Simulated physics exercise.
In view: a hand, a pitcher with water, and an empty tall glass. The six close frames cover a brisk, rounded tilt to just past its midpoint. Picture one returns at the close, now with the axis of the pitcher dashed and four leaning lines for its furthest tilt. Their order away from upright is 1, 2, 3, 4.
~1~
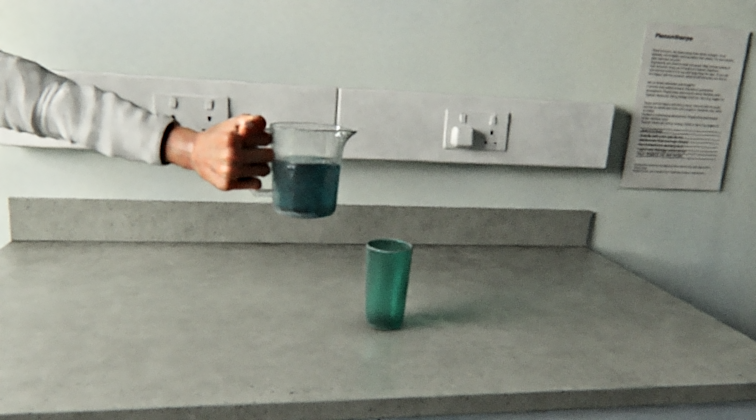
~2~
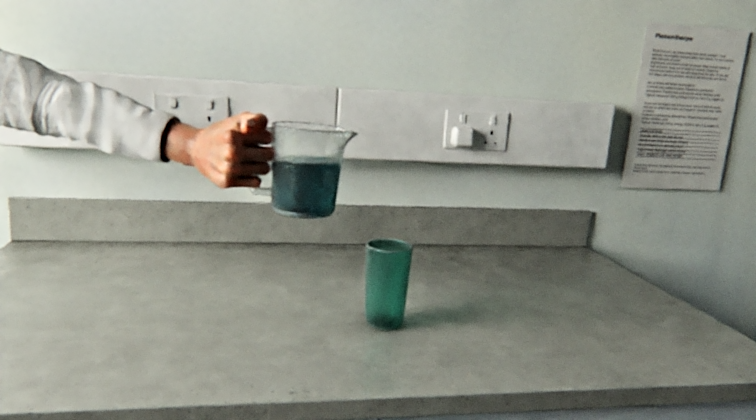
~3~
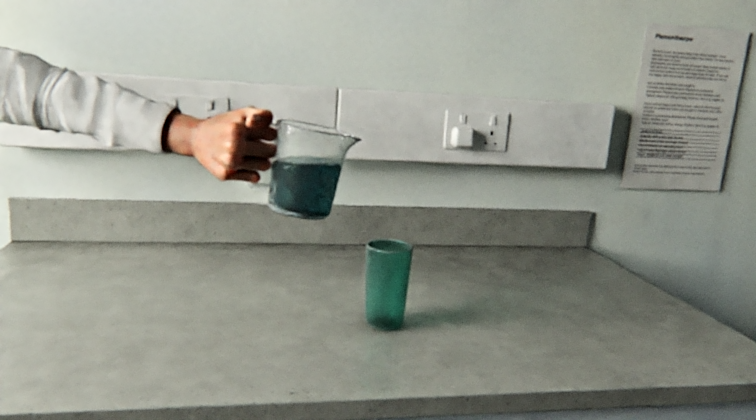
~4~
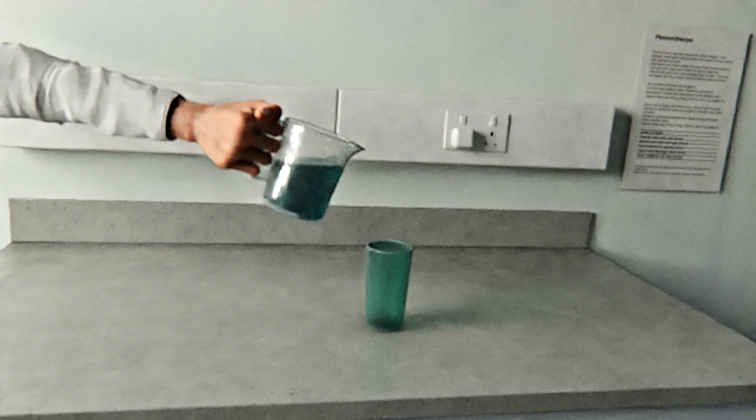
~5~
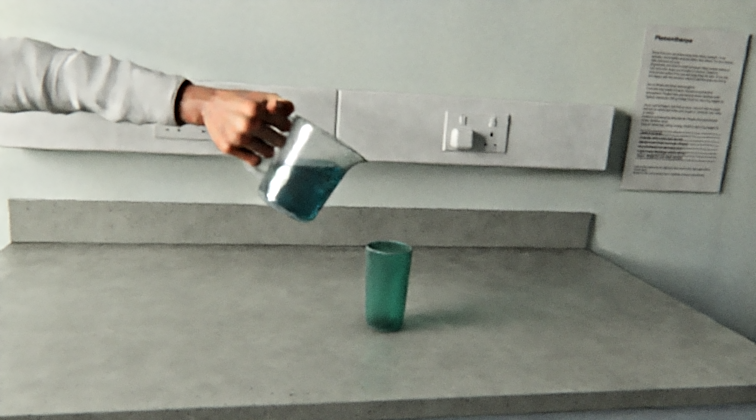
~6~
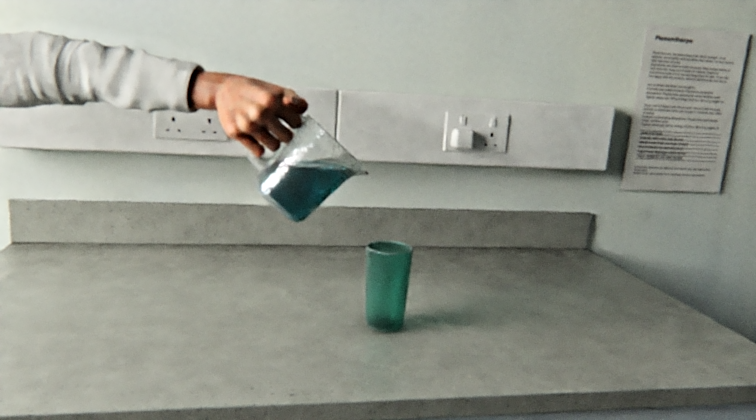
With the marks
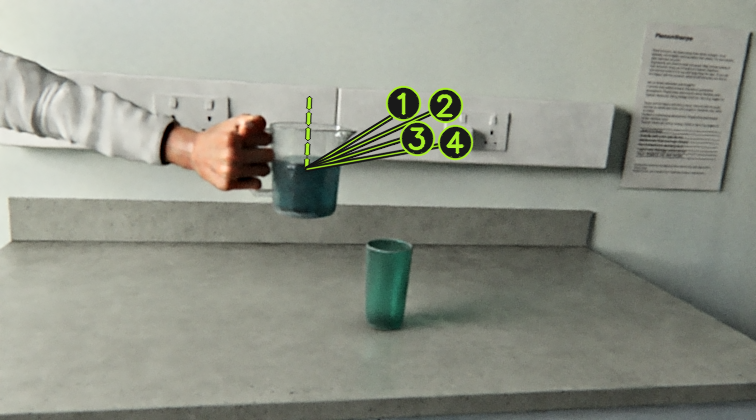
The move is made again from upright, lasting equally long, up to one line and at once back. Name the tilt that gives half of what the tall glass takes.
I would pick line 2.
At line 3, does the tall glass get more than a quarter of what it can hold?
Yes, clearly.
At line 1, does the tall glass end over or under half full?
Under half.
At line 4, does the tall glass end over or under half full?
Over.
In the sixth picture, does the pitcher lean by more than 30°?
Yes.
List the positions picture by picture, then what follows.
The first frame shows upright, lip at (356, 131); rim of the tall glass round (390, 245); nothing has left yet.
The second frame shows tipped about 2°, lip at (357, 133); nothing has left yet.
The third frame shows tipped about 8°, lip at (360, 139); nothing has left yet.
The fourth frame shows tipped about 17°, lip at (364, 148); nothing has left yet.
The fifth frame shows tipped about 28°, lip at (367, 160); nothing has left yet.
The sixth frame shows tipped about 40°, lip at (368, 173); nothing has left yet.
On the marked copy, 1 at (391, 117); 2 at (430, 113); 3 at (400, 140); 4 at (438, 145).
With 1, the tall glass ends with about 27 % of what it can hold.
With 2, the tall glass ends with about 49 % of what it can hold.
With 3, the tall glass ends with about 72 % of what it can hold.
With 4, the tall glass ends with about 89 % of what it can hold; 4 % of the water is spilt.
